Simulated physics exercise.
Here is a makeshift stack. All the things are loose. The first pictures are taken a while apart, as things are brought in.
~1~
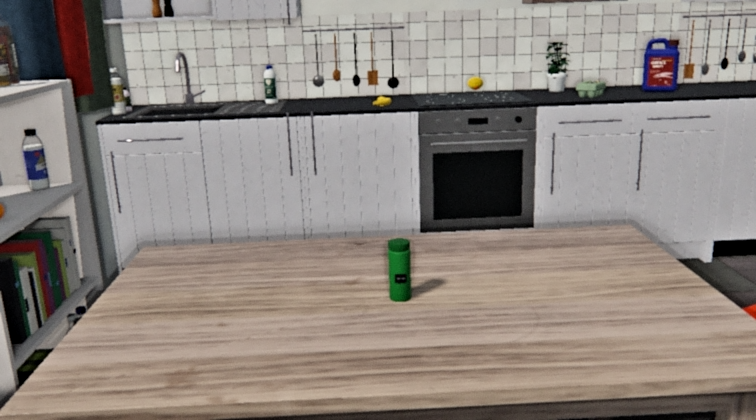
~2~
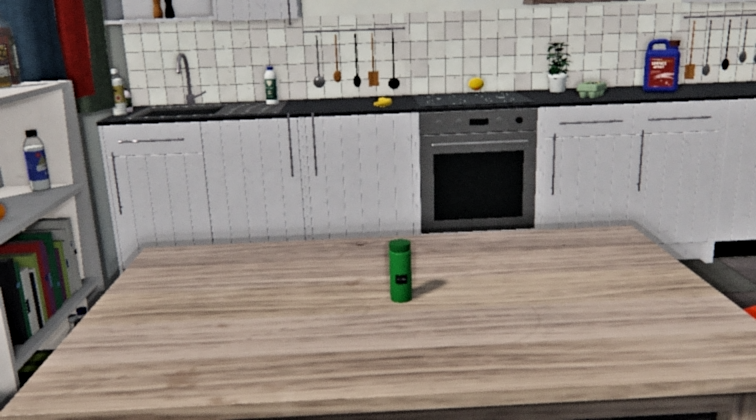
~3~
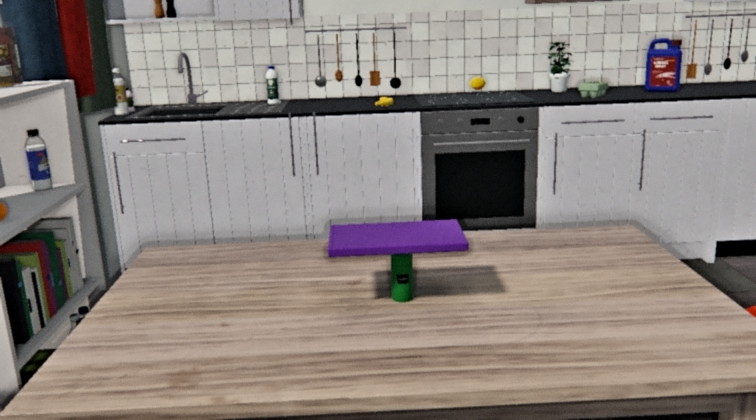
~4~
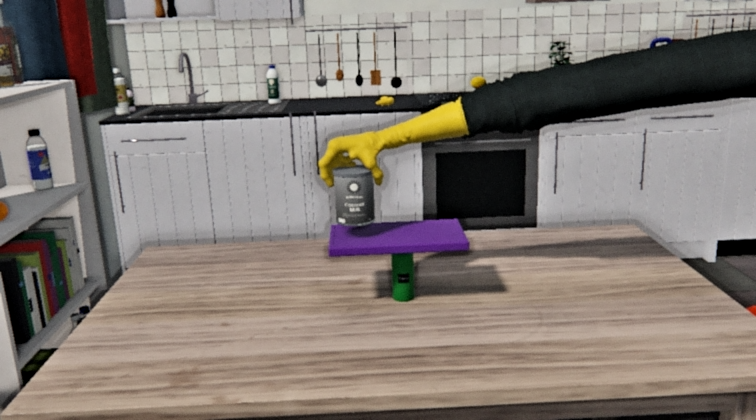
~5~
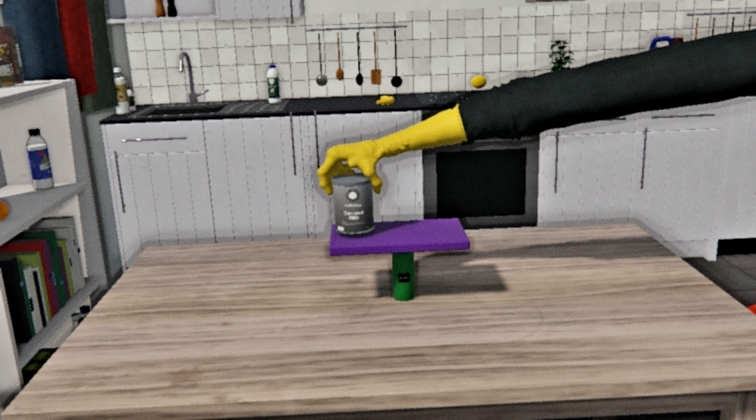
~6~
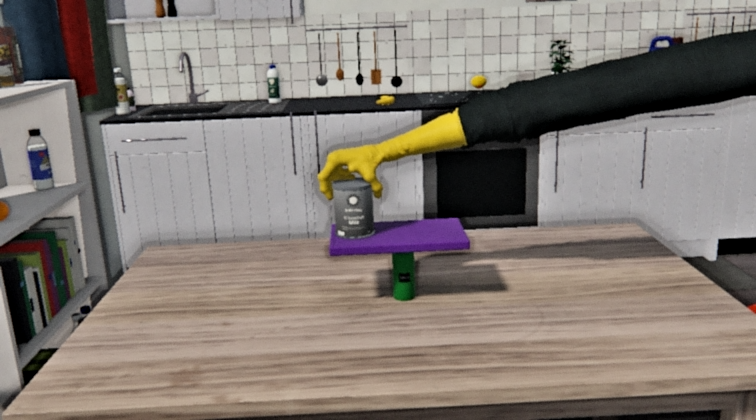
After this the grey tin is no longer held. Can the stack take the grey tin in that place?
Here the stack gives way.
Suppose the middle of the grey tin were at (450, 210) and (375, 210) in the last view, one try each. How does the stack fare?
First try: It loses its balance; second try: It comes apart.
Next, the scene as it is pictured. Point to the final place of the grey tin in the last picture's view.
At about (284, 282).
Then, 0.30 s after the last picture, grey tin now fallen; purple lid tipped 42° from how it was.
Then, 0.50 s after the last picture, purple lid tipped 70° from how it was.
Then, 0.80 s after the last picture, purple lid now fallen; green shaker tipped 57° from how it was.
Then, 0.90 s after the last picture, green shaker now fallen.
By the end, fallen, purple lid, grey tin and green shaker. Seen from the same camera at the end, grey tin near (284, 282). The stack loses its balance.
